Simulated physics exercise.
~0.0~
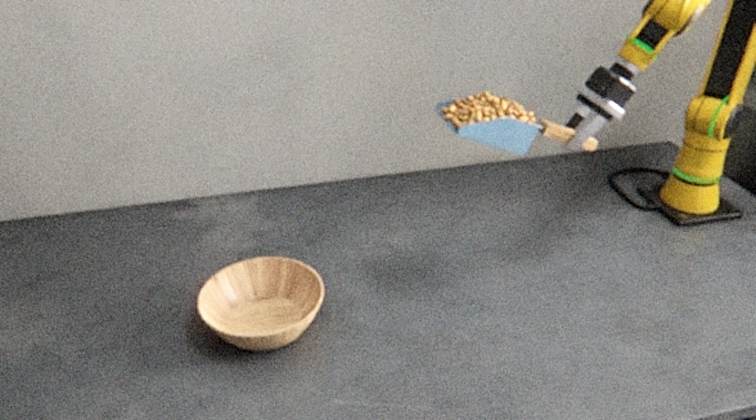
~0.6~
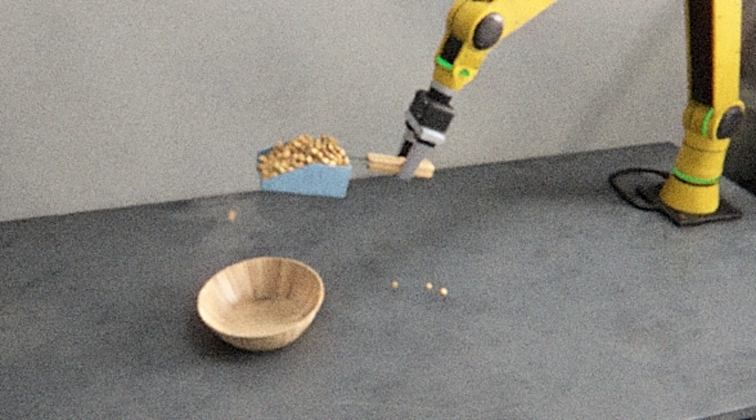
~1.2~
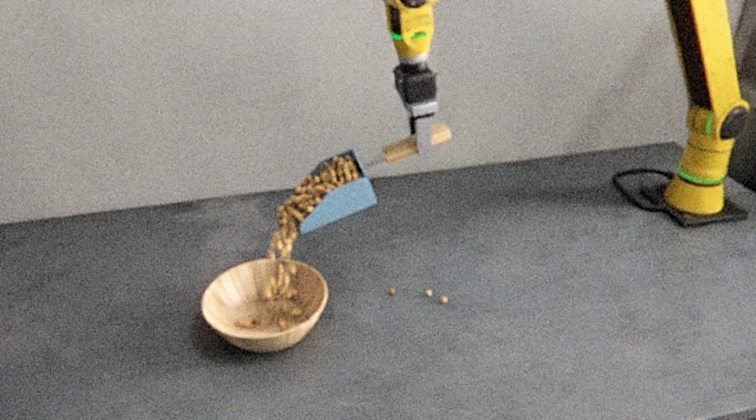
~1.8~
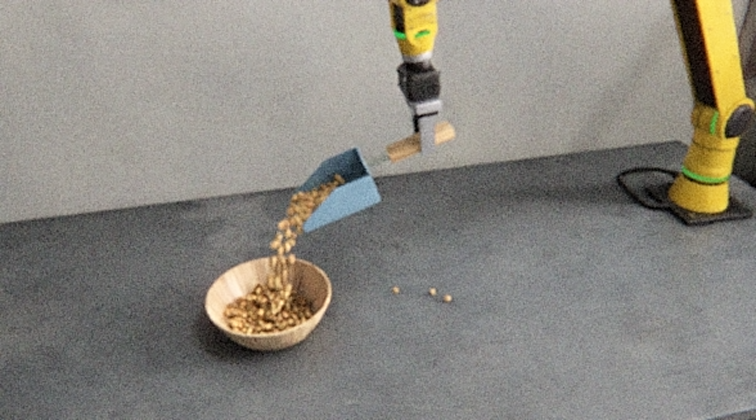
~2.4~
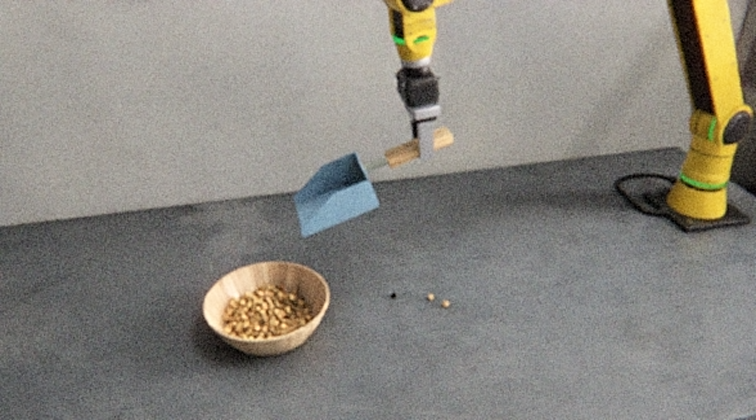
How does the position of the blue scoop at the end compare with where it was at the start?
At the start the scoop is high up and well to the right of the bowl. At the end it is farther left and lower, just above and slightly to the right of the bowl.
